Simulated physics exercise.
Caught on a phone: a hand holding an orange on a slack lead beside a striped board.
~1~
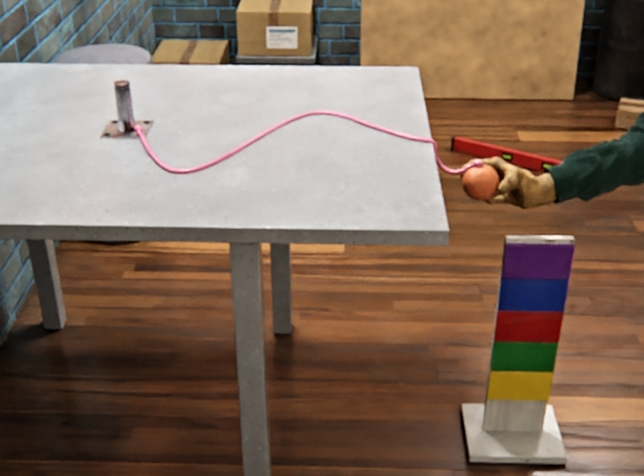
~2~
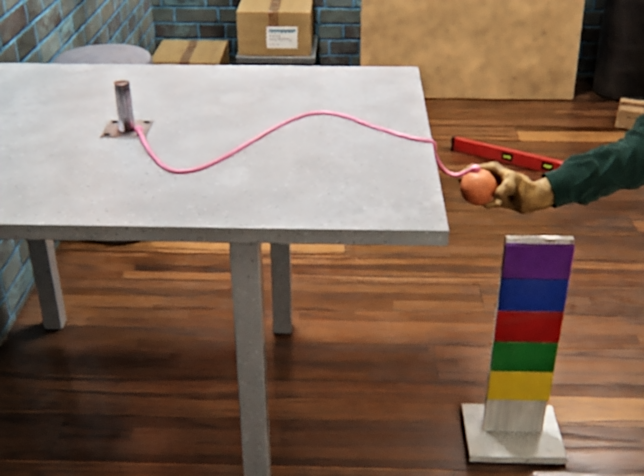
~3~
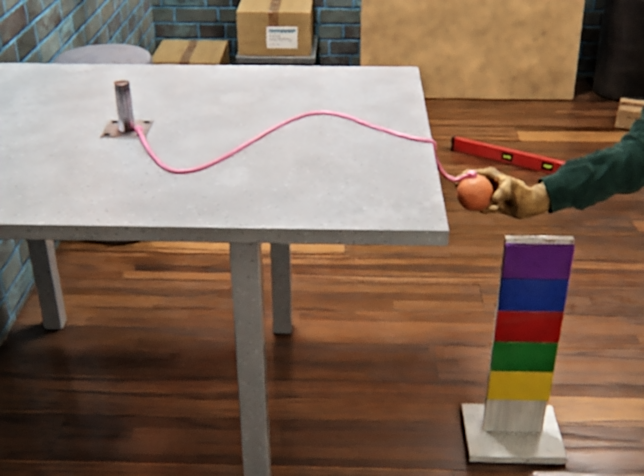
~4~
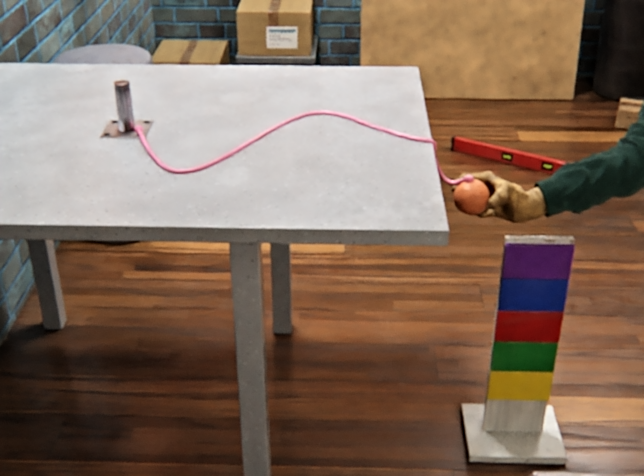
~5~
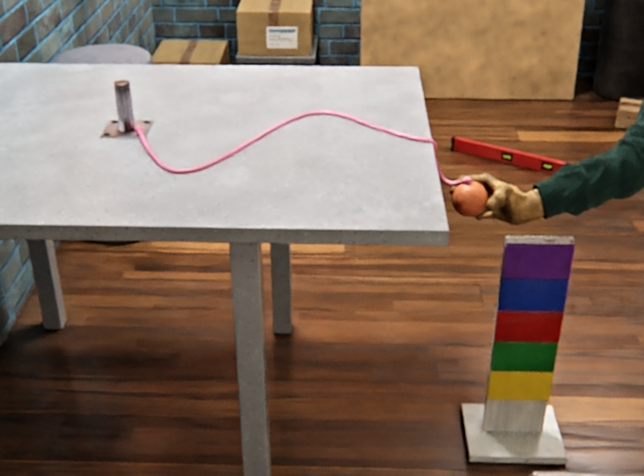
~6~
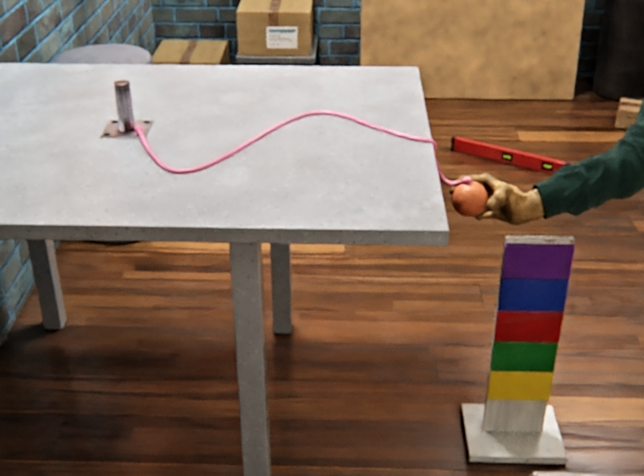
In a brick-walled workshop, a gloved hand holding an orange on a slack pink cord drifts slightly left beside a table.
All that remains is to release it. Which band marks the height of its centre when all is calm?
Its middle rests at the green band.
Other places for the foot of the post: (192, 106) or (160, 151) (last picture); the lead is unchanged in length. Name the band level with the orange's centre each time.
In that order: Yellow; yellow.
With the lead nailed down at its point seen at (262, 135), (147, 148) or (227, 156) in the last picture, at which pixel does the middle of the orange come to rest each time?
Near (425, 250), (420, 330) and (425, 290).
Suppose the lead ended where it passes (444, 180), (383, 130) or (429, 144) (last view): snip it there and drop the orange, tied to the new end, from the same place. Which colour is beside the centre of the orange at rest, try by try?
It would be red; purple; blue.
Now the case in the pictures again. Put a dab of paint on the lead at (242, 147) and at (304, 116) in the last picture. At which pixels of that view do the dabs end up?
At (330, 144), then (432, 154).
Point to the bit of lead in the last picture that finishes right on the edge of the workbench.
The one at (309, 114).
Soon after, orange near (433, 333); level with red.
Then, orange near (420, 358); level with green.
At rest, orange near (420, 357); level with green. The green one.
